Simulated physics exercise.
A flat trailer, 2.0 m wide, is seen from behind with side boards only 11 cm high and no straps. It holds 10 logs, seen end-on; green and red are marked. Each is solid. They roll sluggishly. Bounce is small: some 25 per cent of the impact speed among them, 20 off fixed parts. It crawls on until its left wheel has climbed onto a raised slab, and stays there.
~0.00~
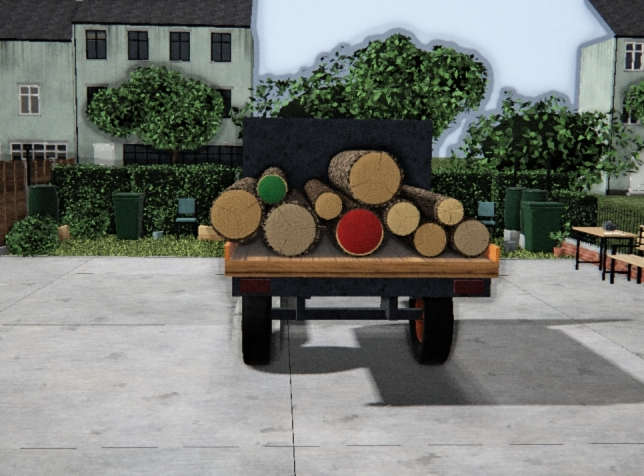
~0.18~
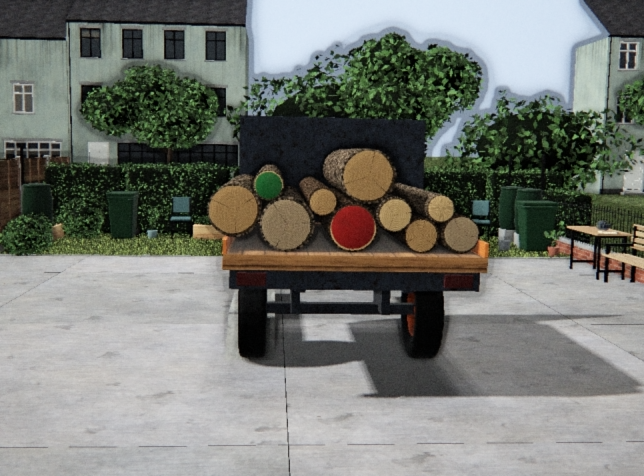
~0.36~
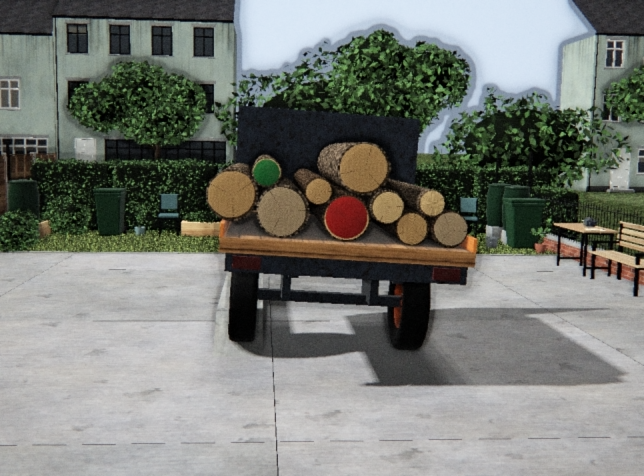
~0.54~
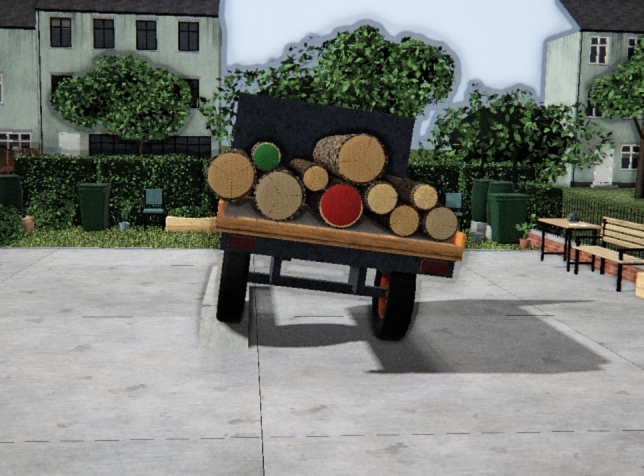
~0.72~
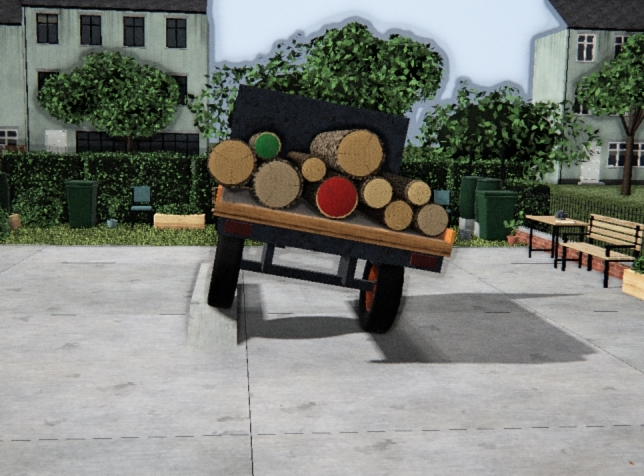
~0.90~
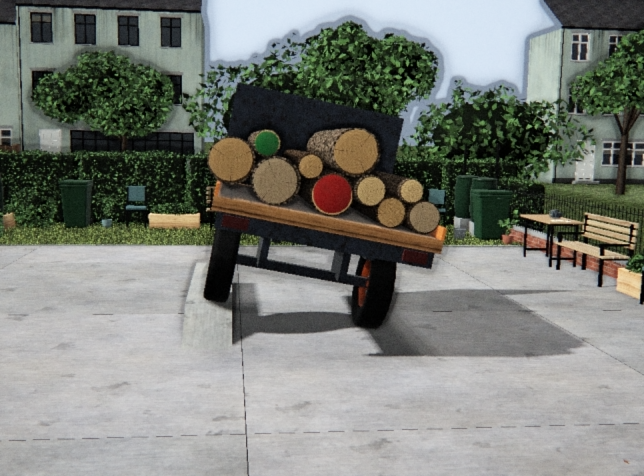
A flat trailer stacked with cut logs, one with a green end and one with a red end, stands level on a paved yard, then tilts down to the right while the logs keep their places in the pile.
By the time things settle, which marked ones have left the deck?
Green is still aboard. Red stays aboard.
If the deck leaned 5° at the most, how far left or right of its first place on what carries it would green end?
About 0 cm to the right.
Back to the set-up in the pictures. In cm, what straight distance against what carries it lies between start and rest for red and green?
About: Red 0, green 0.
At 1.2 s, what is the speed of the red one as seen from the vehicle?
Near 0.0 m/s.
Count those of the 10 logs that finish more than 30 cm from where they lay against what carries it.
In all, 0.
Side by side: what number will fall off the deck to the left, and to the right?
On the left 0, on the right 0.
After 1.2 s, green is up on others, 35 cm from the left edge; red is on the deck, 100 cm from the left edge; 0 of 10 are off.
At rest (1.6 s), green is up on others, 35 cm from the left edge; red is on the deck, 100 cm from the left edge; 0 of 10 are off.
